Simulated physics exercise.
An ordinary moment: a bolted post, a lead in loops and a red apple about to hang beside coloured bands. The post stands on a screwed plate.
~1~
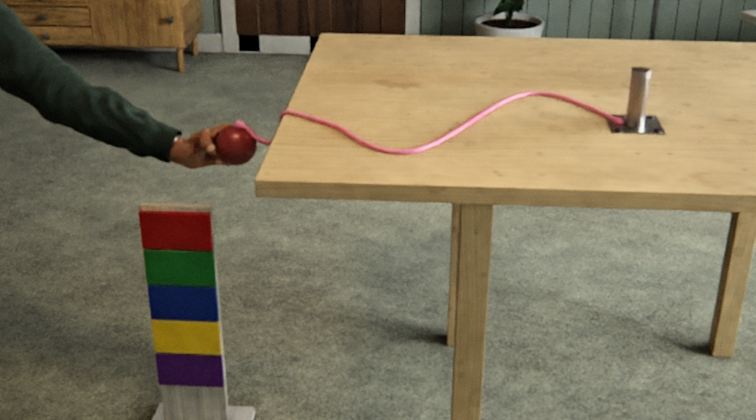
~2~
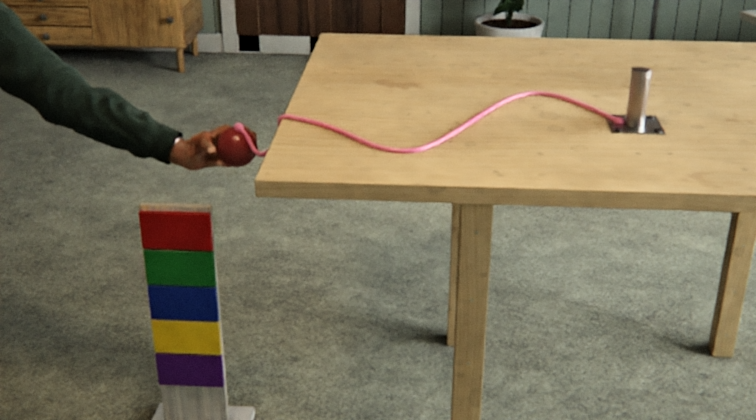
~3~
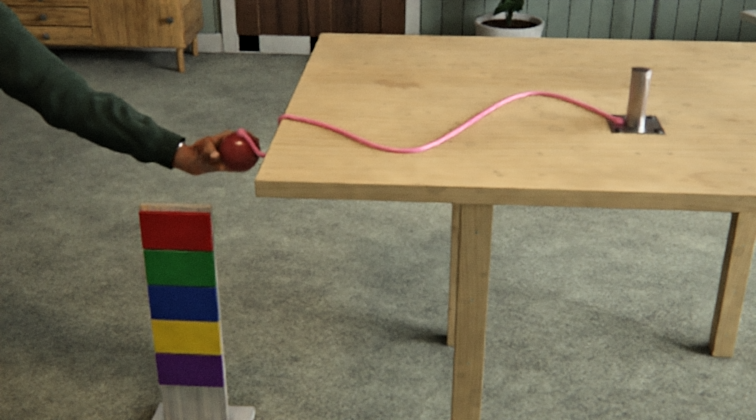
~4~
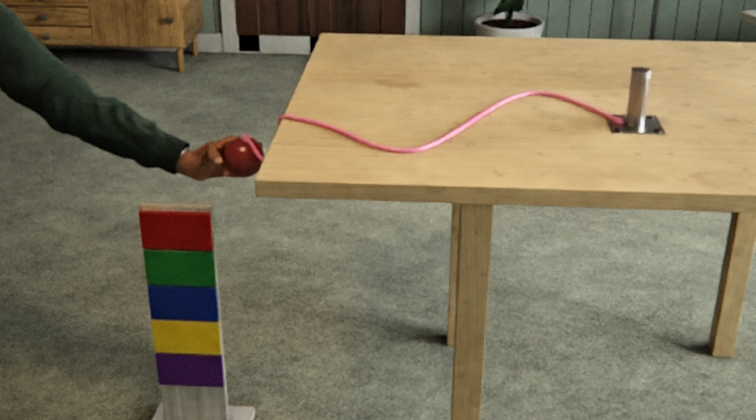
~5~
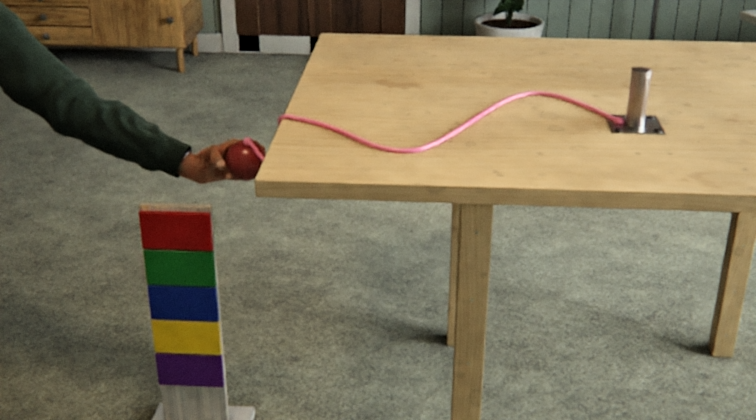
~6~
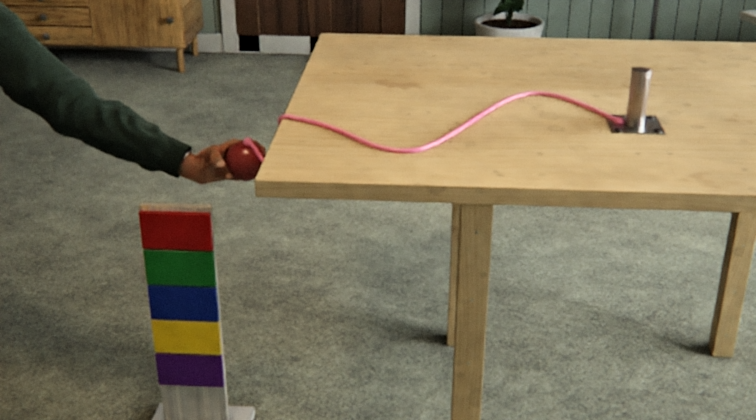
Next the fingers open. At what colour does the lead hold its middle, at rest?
At yellow.
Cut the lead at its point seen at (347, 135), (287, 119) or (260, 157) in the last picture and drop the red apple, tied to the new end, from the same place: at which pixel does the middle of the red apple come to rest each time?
Try by try, around (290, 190), (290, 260) and (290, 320).
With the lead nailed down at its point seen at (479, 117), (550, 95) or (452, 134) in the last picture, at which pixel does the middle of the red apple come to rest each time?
Try by try, around (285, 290), (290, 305) and (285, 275).
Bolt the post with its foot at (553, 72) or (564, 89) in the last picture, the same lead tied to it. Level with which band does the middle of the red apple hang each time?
One after the other, purple; purple.
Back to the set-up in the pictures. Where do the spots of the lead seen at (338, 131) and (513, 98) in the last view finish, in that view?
The first at (292, 190), the second at (471, 116).
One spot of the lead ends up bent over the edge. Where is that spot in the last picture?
At (407, 151), roughly.
Early on, apple near (321, 342); level with yellow.
Midway, apple near (279, 338); level with yellow.
Finally, apple near (298, 343); level with yellow. Its centre hangs level with the yellow band.
